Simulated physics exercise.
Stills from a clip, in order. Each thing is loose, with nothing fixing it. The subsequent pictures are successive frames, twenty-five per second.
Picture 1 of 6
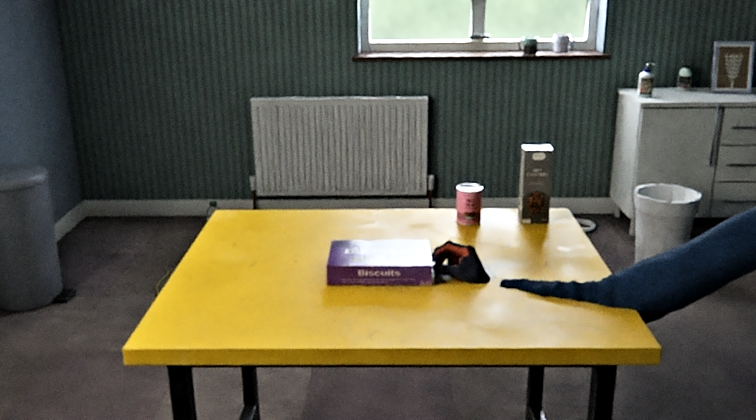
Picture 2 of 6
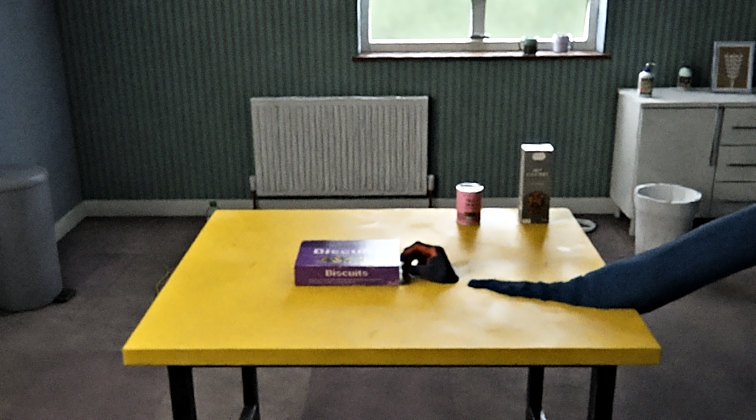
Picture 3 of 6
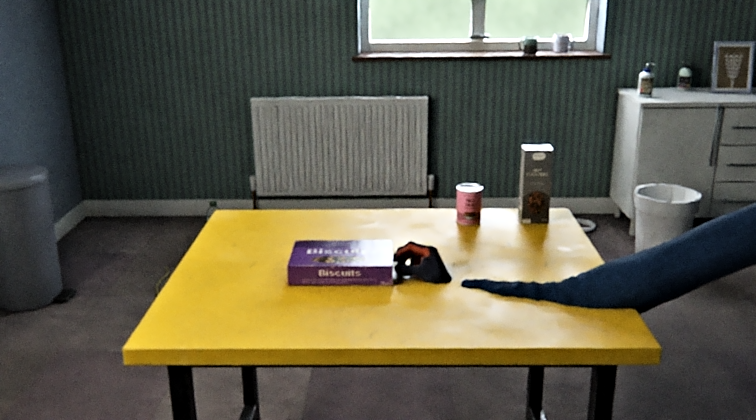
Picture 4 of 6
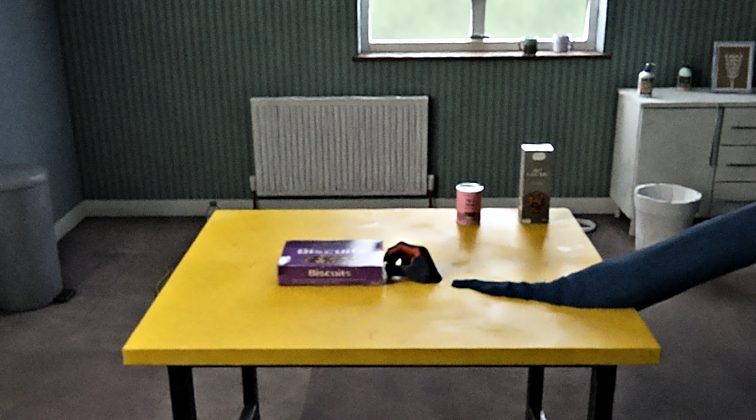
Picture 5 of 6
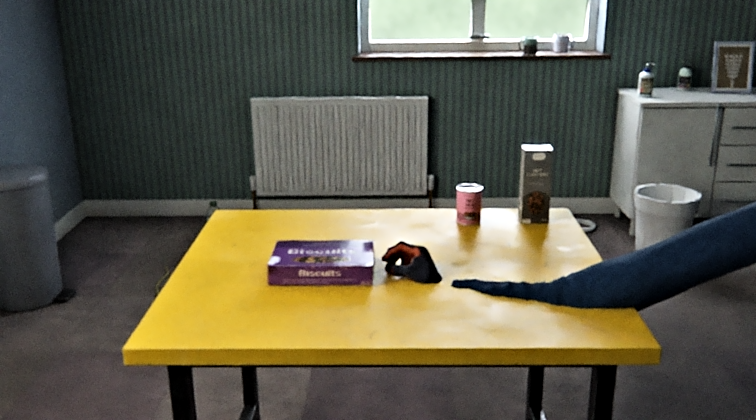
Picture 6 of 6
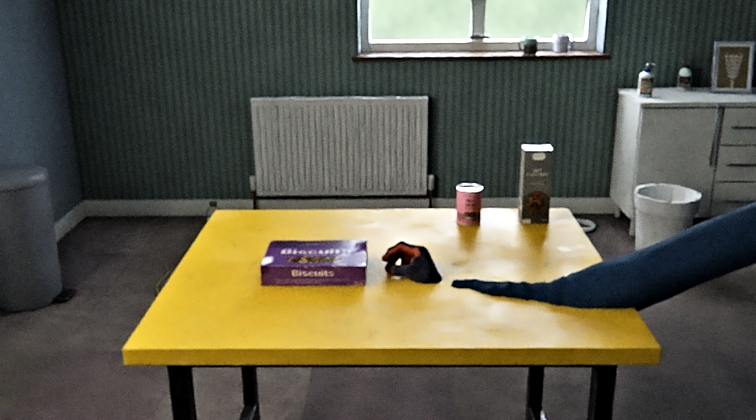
On a yellow table, a gloved hand pushes a purple biscuit packet left, then stays behind as it slides slightly.
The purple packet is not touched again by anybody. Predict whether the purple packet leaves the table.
It never leaves the table.
Then, 0.10 s after the last picture, purple packet slid a little near (311, 262).
Then, 0.50 s after the last picture, purple packet resting near (311, 262).
At rest, moved from the start, purple packet. Seen from the same camera at the end, purple packet near (311, 262).
